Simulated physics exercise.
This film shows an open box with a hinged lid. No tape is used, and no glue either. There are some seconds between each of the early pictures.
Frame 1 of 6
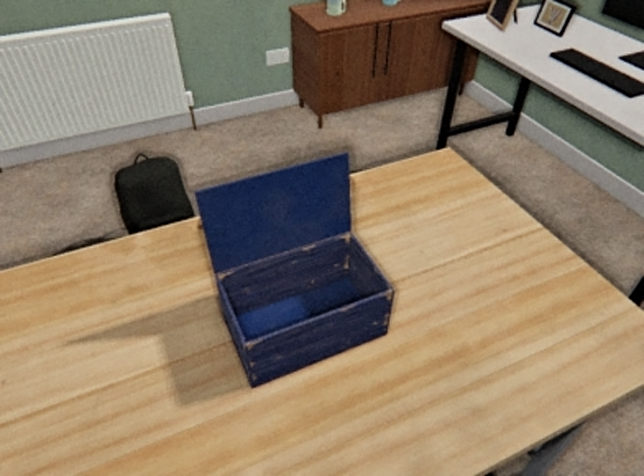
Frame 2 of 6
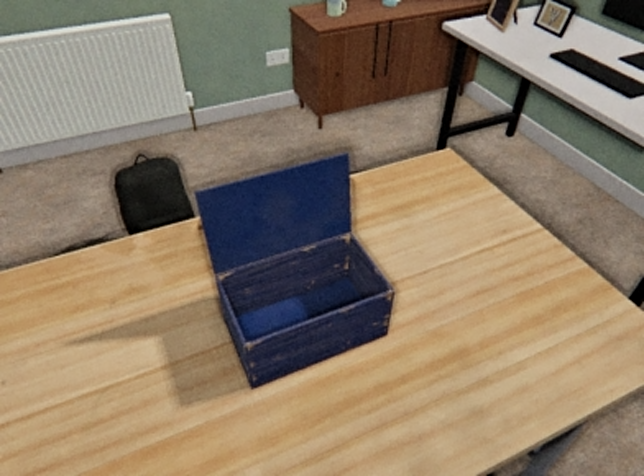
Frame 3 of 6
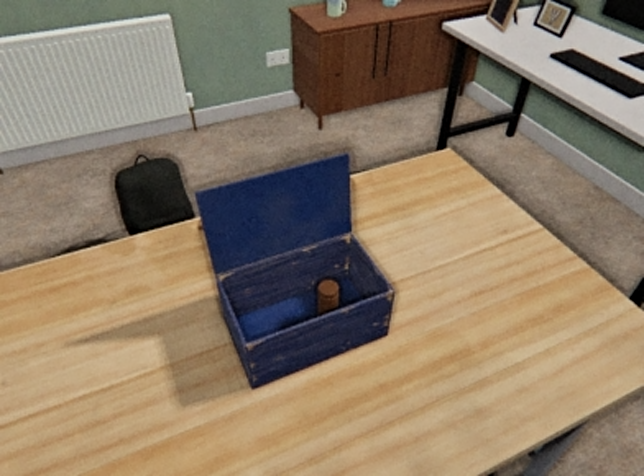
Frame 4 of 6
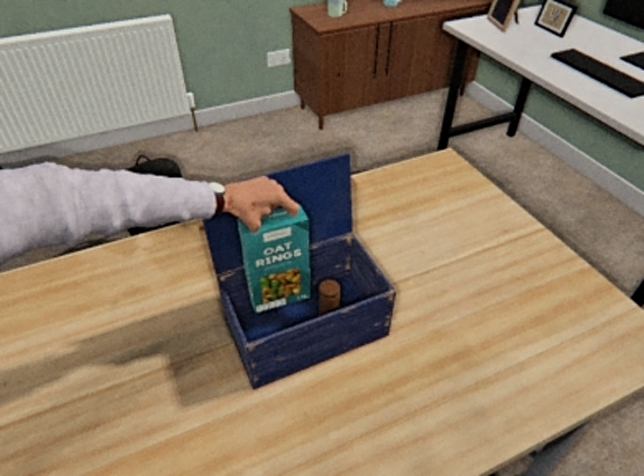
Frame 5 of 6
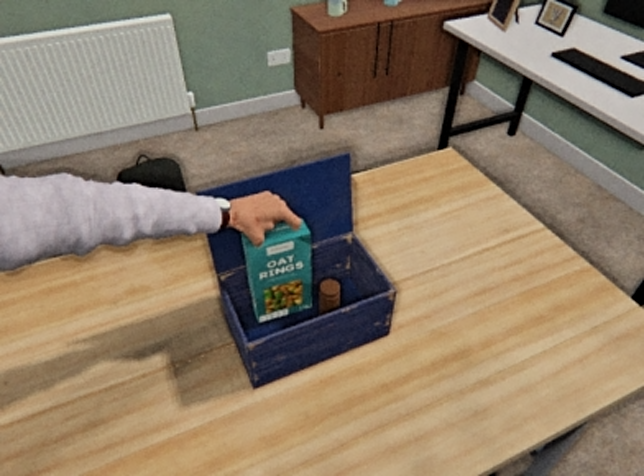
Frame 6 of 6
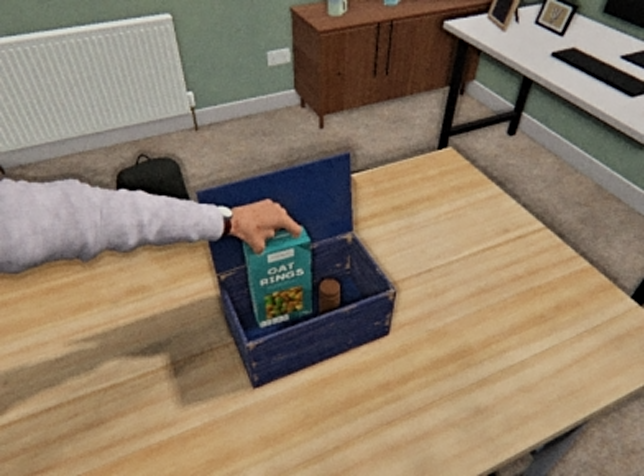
In this clip, an open blue box with a raised lid sits on a wooden table, a small brown shaker appears inside it, and then a hand lowers a turquoise Oat Rings packet into the box, left of the shaker.
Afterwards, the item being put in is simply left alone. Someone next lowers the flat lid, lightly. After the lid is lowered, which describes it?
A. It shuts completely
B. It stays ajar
Answer: B.
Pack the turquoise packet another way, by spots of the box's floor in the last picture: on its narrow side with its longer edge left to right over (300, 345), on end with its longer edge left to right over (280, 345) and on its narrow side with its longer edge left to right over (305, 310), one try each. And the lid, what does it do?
With the first placement it closes properly, with the second it doesn't close, and with the third it doesn't close.
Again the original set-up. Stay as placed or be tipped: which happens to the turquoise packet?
Result: It leans over.
Then, 1.30 s past the last view, lid 81° above the rim.
Then, 1.70 s past the last view, lid 55° above the rim; turquoise packet rocked 13° from its first pose near (284, 287).
Then, 1.90 s past the last view, lid 34° above the rim; turquoise packet rocked 31° from its first pose near (289, 302).
Finally, lid 20° above the rim; down or leaning hard in the box, turquoise packet; brown shaker still in place. Final places as the last picture's camera would see them, turquoise packet near (290, 309).
